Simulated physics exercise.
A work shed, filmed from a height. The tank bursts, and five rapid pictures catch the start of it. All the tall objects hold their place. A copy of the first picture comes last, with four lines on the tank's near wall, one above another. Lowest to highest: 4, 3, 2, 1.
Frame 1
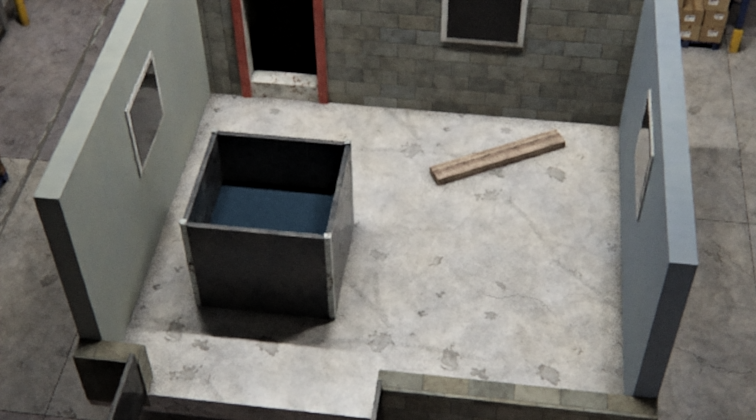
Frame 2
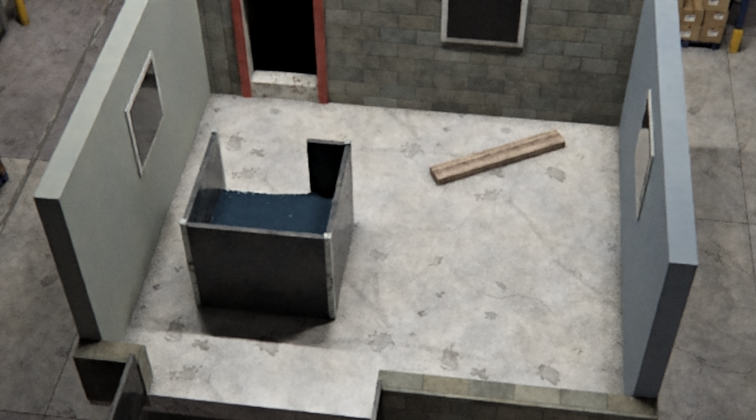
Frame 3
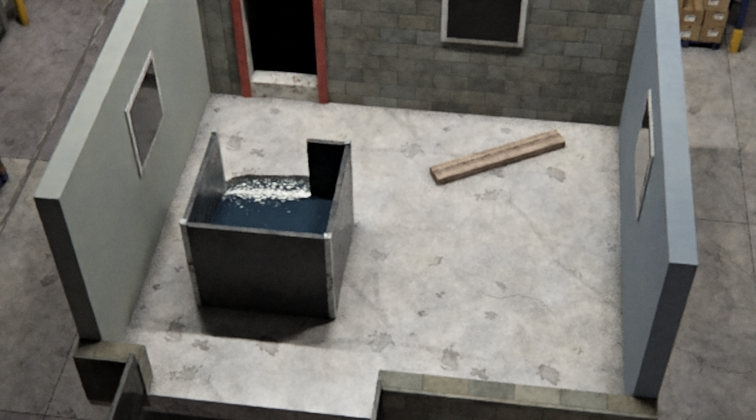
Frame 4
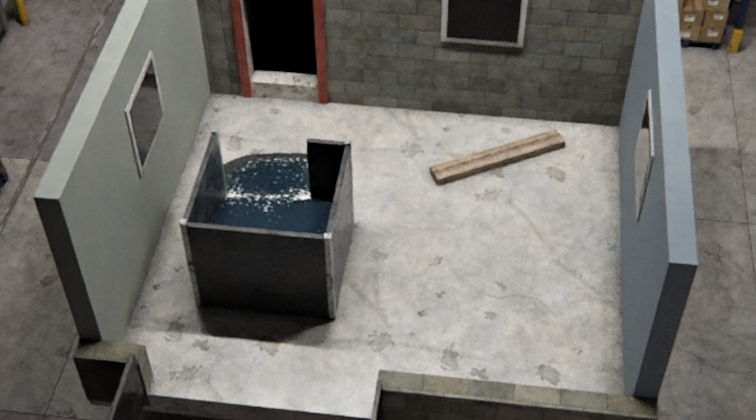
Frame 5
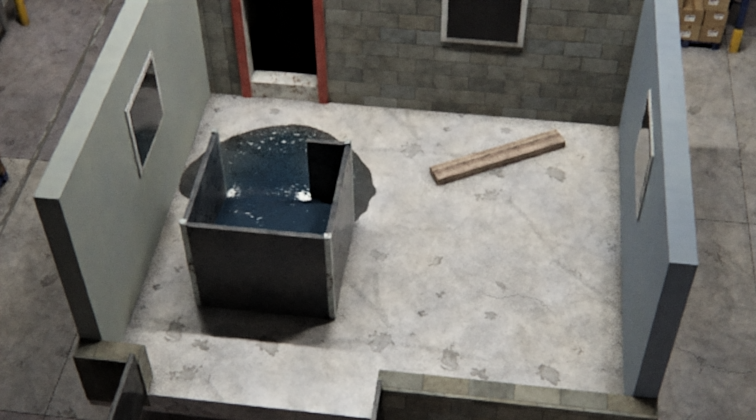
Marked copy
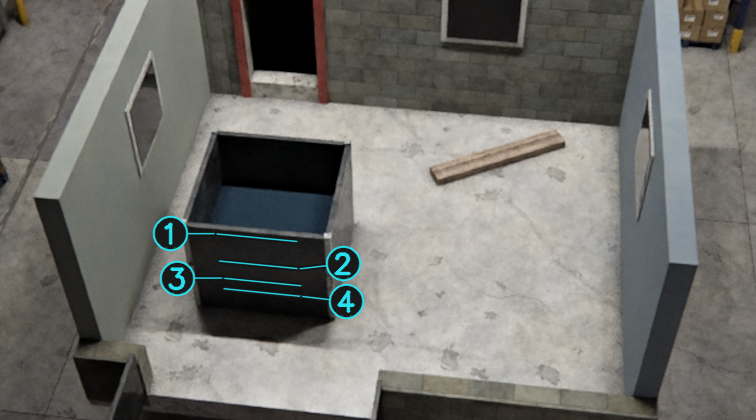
In a work shed with a red doorway, the back of a dark tank opened and blue water poured out behind it, spreading across the pale floor while a wooden beam lay still.
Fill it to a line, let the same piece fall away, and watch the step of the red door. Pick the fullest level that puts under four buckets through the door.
I would pick mark 3.
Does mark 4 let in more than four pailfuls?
No, that is safe.
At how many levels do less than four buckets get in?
Two of them.
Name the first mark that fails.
That would be 2.
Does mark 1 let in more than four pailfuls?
Yes, it does.
On the marked copy, 1 at (255, 237); 2 at (259, 264); 3 at (261, 281); 4 at (262, 292); from the bottom up 4, 3, 2, 1.
Choosing 1, dozens of bucketfuls pour in.
Choosing 2, about 10 bucketfuls get in.
Choosing 3, a splash gets over, under a bucket.
Choosing 4, nothing gets over.
